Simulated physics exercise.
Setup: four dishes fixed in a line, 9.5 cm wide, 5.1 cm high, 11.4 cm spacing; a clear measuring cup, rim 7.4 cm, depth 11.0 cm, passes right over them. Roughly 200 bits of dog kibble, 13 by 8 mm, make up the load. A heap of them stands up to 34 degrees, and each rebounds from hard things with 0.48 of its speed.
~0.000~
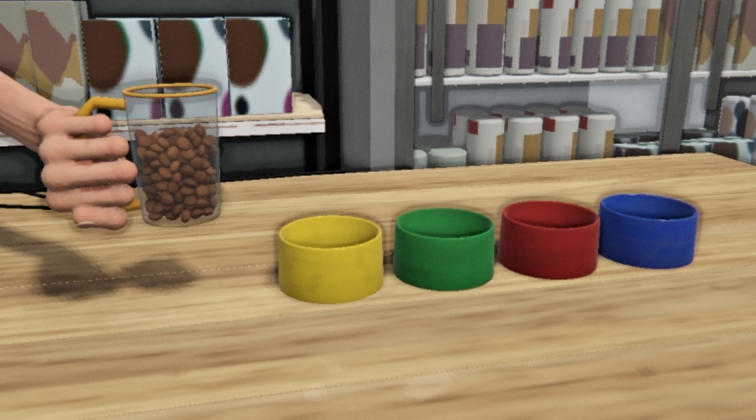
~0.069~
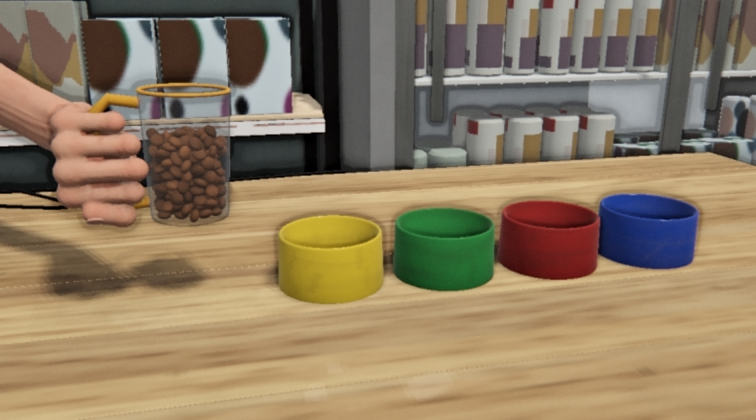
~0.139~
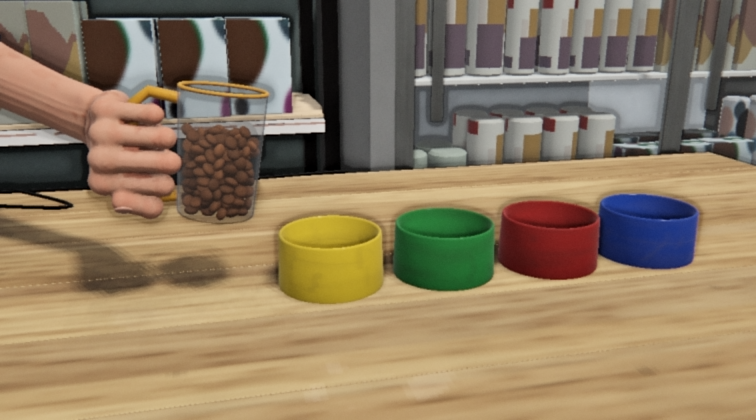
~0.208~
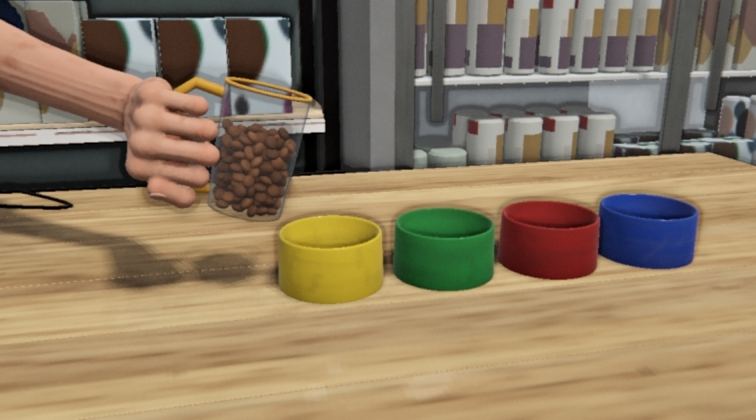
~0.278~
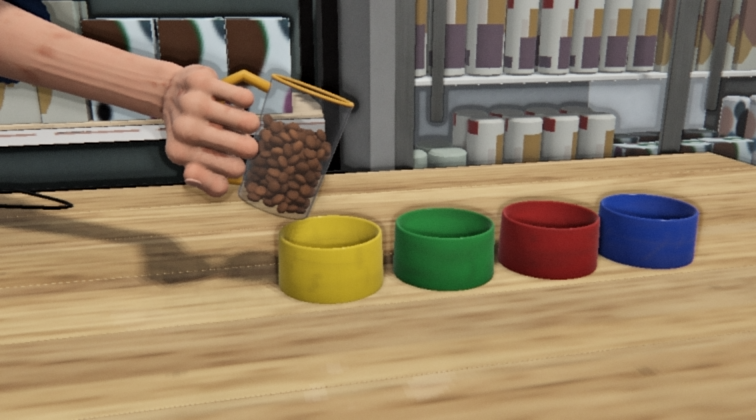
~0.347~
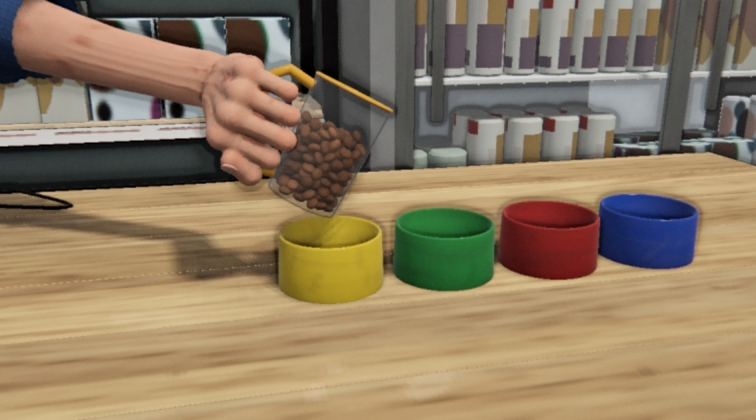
A hand carries a clear cup of brown kibble right, tilting it above the yellow dish.
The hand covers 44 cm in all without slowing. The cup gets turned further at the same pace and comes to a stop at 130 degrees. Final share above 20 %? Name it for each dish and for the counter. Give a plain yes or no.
Red - no, blue - yes, green - no, yellow - no, counter - no.
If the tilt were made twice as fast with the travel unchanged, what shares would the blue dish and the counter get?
It would be blue 50 and counter 20.
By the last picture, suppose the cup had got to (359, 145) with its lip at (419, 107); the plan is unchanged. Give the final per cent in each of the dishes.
Then red 0, blue 100, green 0, and yellow 0.
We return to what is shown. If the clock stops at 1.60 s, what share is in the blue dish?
90 %.
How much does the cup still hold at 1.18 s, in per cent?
That would be some 80 per cent.
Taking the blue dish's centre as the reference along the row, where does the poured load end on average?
I'd put it near 2 cm to the right of the dish's middle.
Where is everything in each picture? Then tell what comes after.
In the first picture, cup at (177, 154), tilt 0 degrees, lip at (216, 89), moved 0.0 cm; middle of the pieces at (179, 173); yellow dish at (330, 232); green dish at (445, 223); red dish at (550, 215); blue dish at (648, 207).
In the second picture, cup at (188, 154), tilt 2 degrees, lip at (229, 90), moved 0.9 cm; middle of the pieces at (189, 173).
In the third picture, cup at (220, 152), tilt 8 degrees, lip at (267, 94), moved 3.6 cm; middle of the pieces at (218, 171).
In the fourth picture, cup at (256, 150), tilt 14 degrees, lip at (310, 99), moved 6.8 cm; middle of the pieces at (252, 168).
In the fifth picture, cup at (293, 149), tilt 21 degrees, lip at (351, 104), moved 10.1 cm; middle of the pieces at (285, 166).
In the sixth picture, cup at (328, 147), tilt 28 degrees, lip at (390, 110), moved 13.2 cm; middle of the pieces at (323, 168); yellow dish at (330, 232); green dish at (445, 223); red dish at (550, 215); blue dish at (648, 207). Its pace works out near 95 degrees a second; the hand travels 46 cm a second.
After 0.85 s, tilt 77 degrees; cup holds 100 %.
Then, at 1.18 s, tilt 109 degrees; cup holds 80 %, blue 15 %.
Then, at 1.60 s, tilt 130 degrees; cup holds 0 %, blue 90 %.
By 2.3 s all is still; red 0 %, blue 90 %, green 0 %, yellow 0 %, counter 10 %.
